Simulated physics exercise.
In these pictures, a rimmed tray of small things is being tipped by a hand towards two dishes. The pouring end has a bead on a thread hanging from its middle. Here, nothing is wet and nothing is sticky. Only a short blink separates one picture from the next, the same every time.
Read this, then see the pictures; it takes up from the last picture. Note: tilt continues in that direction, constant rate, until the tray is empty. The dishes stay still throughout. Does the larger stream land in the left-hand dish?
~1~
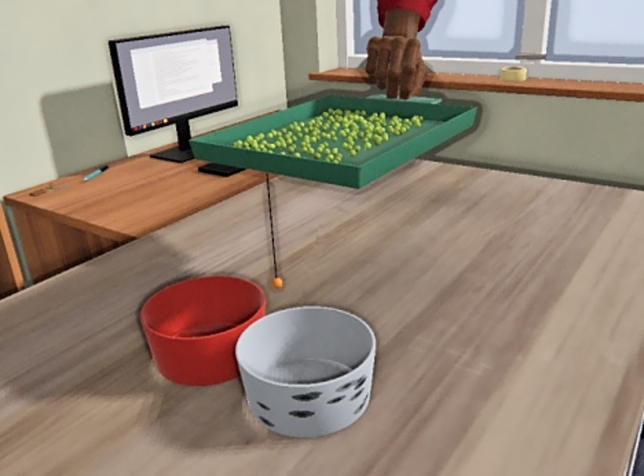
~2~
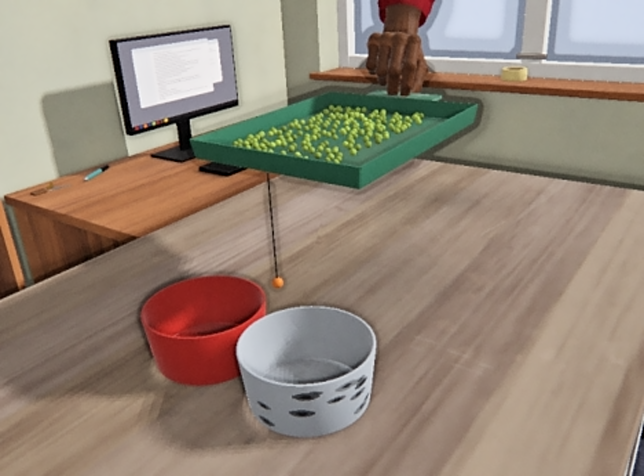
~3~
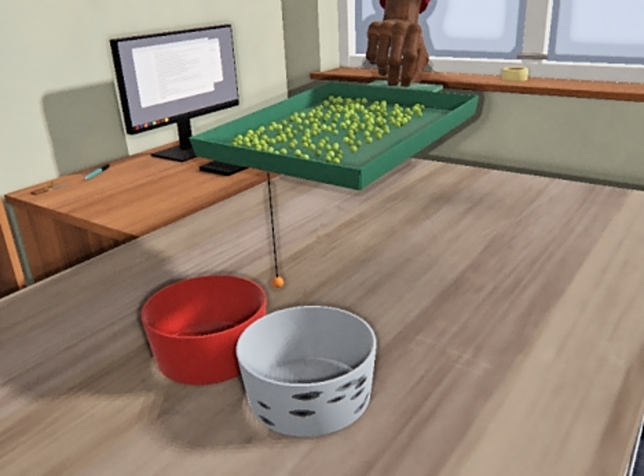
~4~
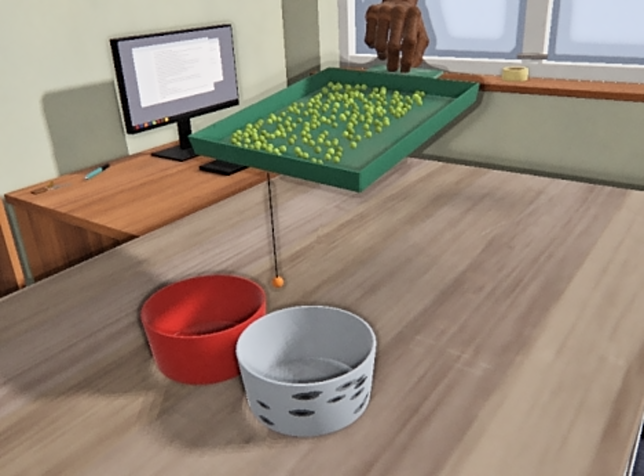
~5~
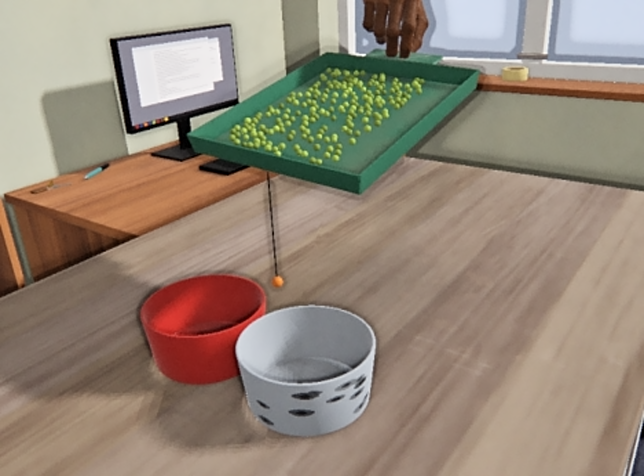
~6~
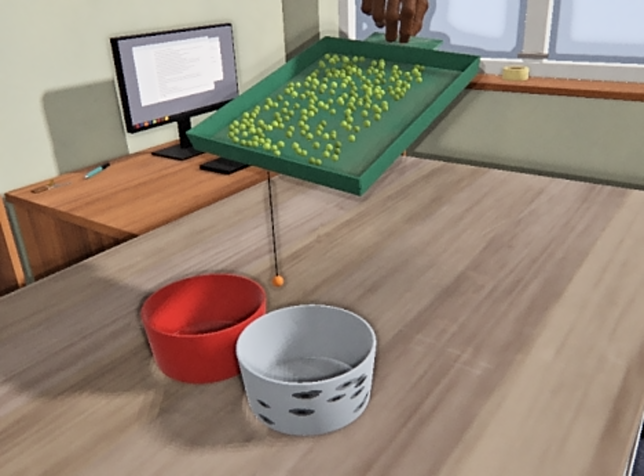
The rightmost dish is going to catch more.
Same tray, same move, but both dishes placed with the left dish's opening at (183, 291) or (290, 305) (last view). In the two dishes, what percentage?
First case 70 in a hundred, second case 80 in a hundred.
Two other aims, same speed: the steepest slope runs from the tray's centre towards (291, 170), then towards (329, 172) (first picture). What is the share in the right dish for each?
Roughly 60 % in the first case and 70 % in the second.
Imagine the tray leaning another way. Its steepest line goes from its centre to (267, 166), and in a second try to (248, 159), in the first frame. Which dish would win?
The first slope favours the dish to the left, the second the dish to the left.
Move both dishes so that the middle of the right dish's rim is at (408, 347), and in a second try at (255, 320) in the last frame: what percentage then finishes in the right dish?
About 20 per cent first, then about 40 per cent.
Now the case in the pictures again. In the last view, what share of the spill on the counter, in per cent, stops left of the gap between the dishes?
40 per cent or thereabouts.
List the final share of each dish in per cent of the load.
Looks like close to 10 % lands in the left dish and close to 90 % in the right one.
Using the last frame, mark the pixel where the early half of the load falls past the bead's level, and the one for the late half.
The early half goes through (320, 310), the late half through (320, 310).
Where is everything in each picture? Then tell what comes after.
In the first picture, corners of the pouring end at (193, 140) and (358, 165), level; middle of the load at (332, 134), dried peas; left dish at (161, 355); right dish at (264, 403); bead on its thread at (277, 283).
In the second picture, corners of the pouring end at (194, 139) and (359, 166), level; middle of the load at (333, 132).
In the third picture, corners of the pouring end at (194, 137) and (359, 168), tipped barely, lowest at the right corner; middle of the load at (333, 126).
In the fourth picture, corners of the pouring end at (192, 135) and (359, 171), tipped a little, lowest at the right corner; middle of the load at (332, 118).
In the fifth picture, corners of the pouring end at (191, 134) and (358, 174), tipped a little, lowest at the right corner; middle of the load at (331, 110).
In the sixth picture, corners of the pouring end at (190, 132) and (359, 176), tipped clearly, lowest at the right corner; middle of the load at (330, 102); left dish at (161, 352); right dish at (264, 401).
Soon after the last picture, tray tipped steeply; nearly all on the tray; a stray few in the right dish; a stray few in the air.
A little later, tray tipped past a quarter turn; most on the tray; a small part in the right dish; a stray few outside both; a small part in the air.
Later still, tray tipped past a quarter turn; most in the right dish; a small part in the left dish; a small part outside both.
At rest, tray tipped past a quarter turn; most in the right dish; a small part in the left dish; a small part outside both.
